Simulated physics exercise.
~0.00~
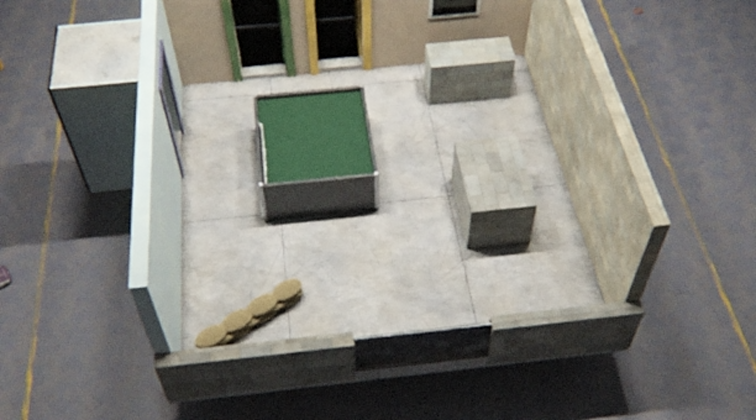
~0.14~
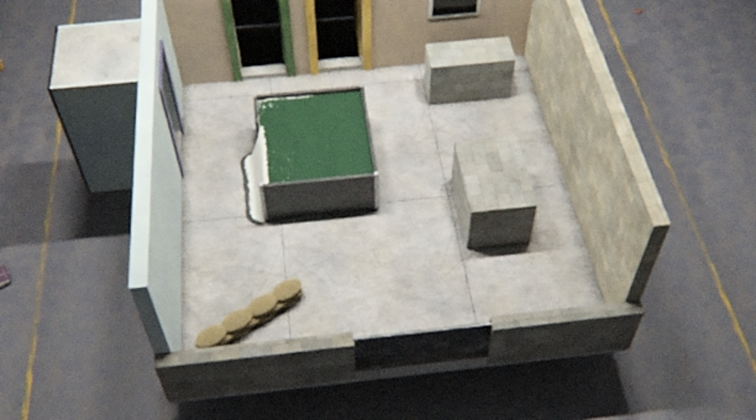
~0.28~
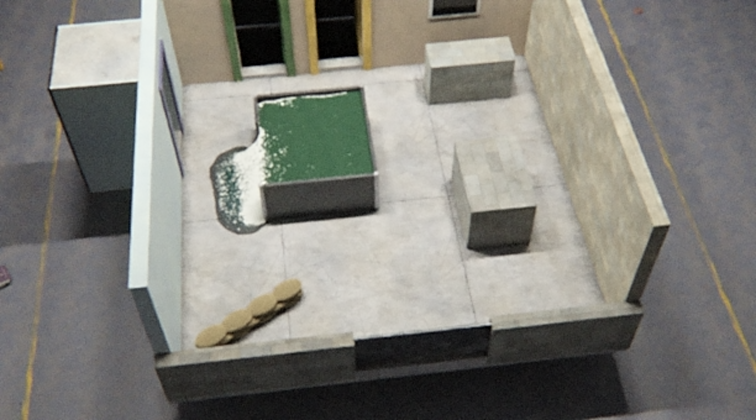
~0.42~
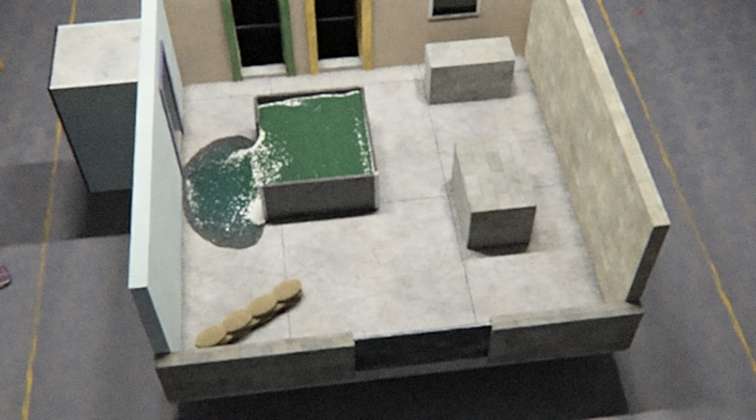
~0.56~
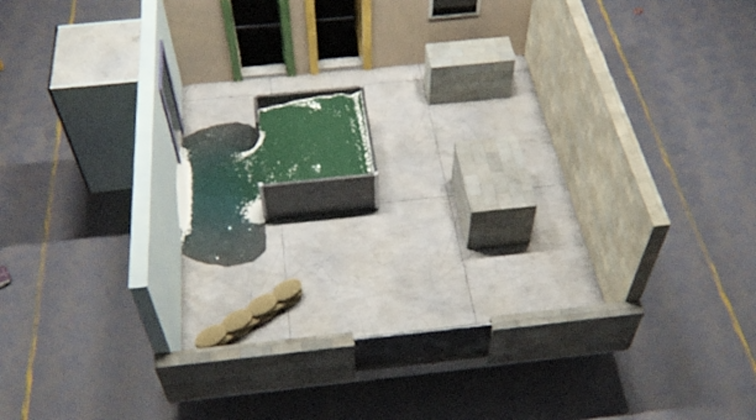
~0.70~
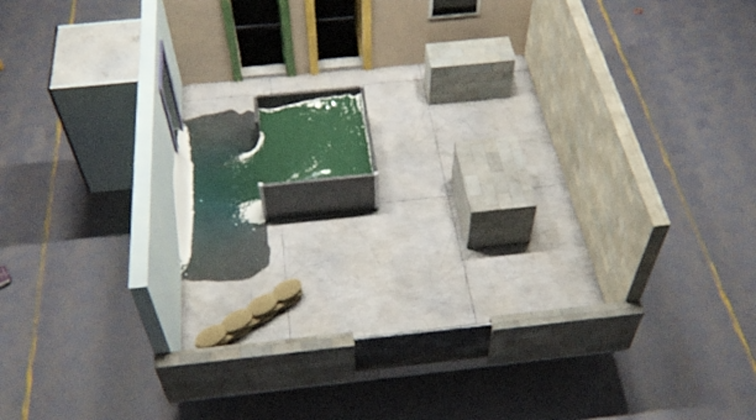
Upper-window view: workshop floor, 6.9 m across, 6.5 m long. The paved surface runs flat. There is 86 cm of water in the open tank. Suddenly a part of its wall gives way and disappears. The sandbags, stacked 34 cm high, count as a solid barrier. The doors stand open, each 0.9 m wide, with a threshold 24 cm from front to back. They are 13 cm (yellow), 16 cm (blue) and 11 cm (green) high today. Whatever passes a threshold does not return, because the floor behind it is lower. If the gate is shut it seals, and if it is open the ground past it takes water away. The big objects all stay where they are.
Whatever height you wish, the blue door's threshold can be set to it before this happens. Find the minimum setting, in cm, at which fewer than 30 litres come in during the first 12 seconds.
The minimum is about 33 cm.
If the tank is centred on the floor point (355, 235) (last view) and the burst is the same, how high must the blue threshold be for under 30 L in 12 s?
At least roughly 8.5 cm high.
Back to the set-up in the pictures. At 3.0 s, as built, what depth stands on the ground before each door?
Depths in cm: Yellow 6, blue 22, green 16.
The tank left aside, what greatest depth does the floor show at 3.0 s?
Close to 40 centimetres.
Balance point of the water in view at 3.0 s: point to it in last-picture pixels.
The water is centred near (261, 200).
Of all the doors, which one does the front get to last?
Last comes the yellow one.
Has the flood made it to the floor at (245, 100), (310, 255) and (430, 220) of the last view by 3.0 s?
So, in order, I'd say got wet, then got wet, then stayed dry.
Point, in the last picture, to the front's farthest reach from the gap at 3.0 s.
The tip of the flood lies near (445, 348).
After 1.4 s water covers 15 % of the floor, deepest (60 cm) near (193, 197); 35 cm at the blue door, 56 litres in over its 16 cm threshold.
After 3.0 s water covers 50 % of the floor, deepest (40 cm) near (182, 367); 22 cm at the blue door, 156 litres in over its 16 cm threshold.
After 12.0 s water covers 95 % of the floor, deepest (14 cm) near (541, 112); 7 cm at the blue door, 173 litres in over its 16 cm threshold.
At the blue door as built, the water arrived by 0.6 s and peaked near 35 cm at 1.2 s.
With a threshold of 27.5 cm, 59 litres would have come in within the 12 s; with 37 cm, 16 litres. So under 30 litres takes about 33 cm.
